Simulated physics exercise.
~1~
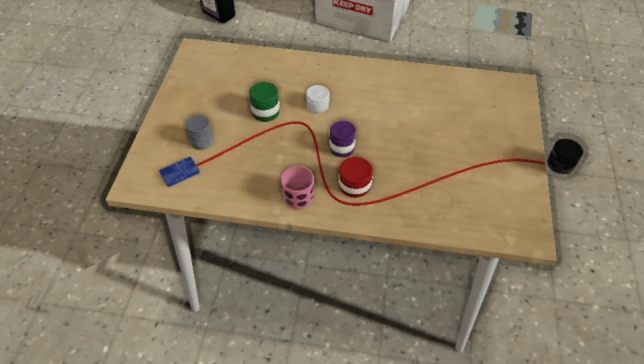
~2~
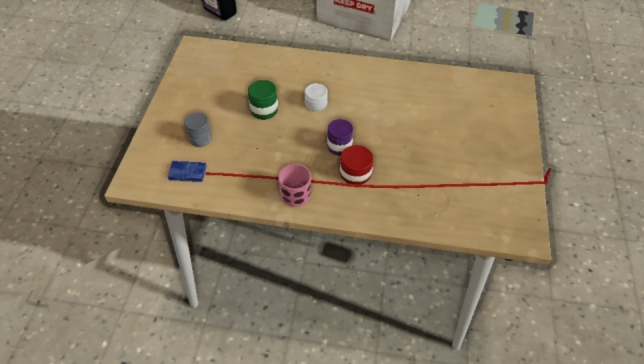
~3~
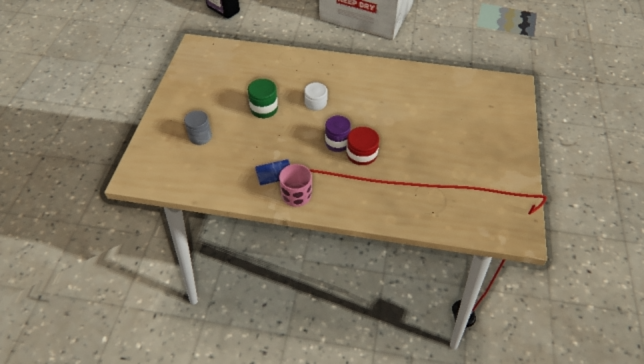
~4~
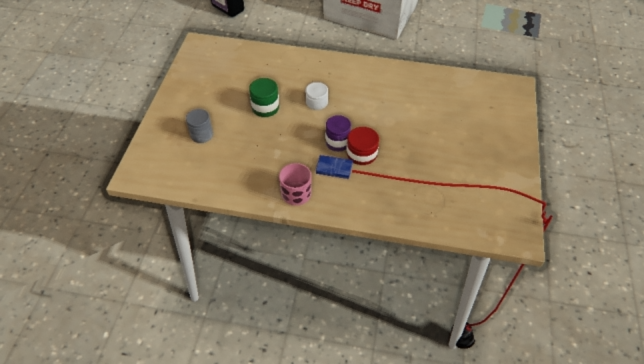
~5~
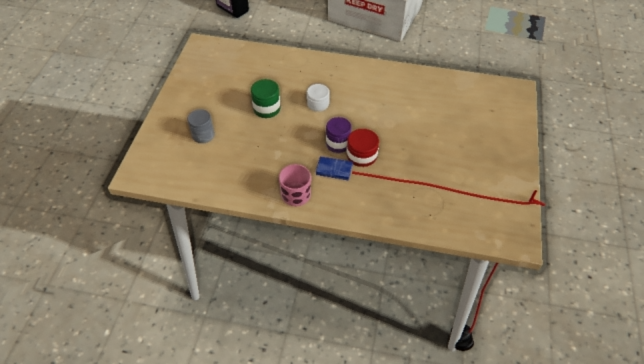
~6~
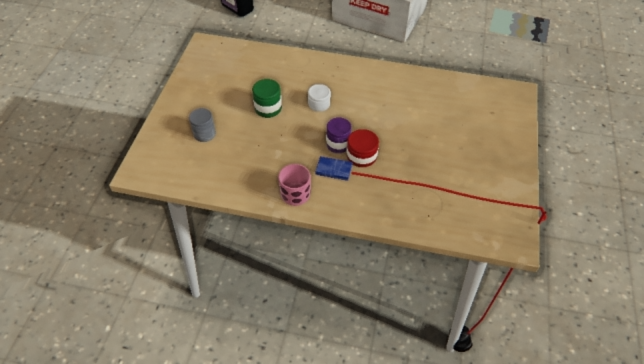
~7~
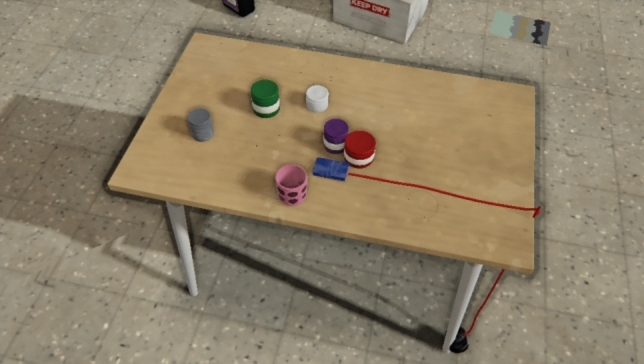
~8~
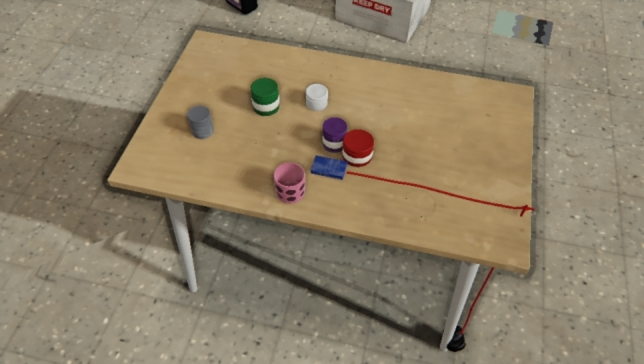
Folding table with a black speaker dropping off the right edge, its red cable dragging a blue phone rightward and nudging the red canister.
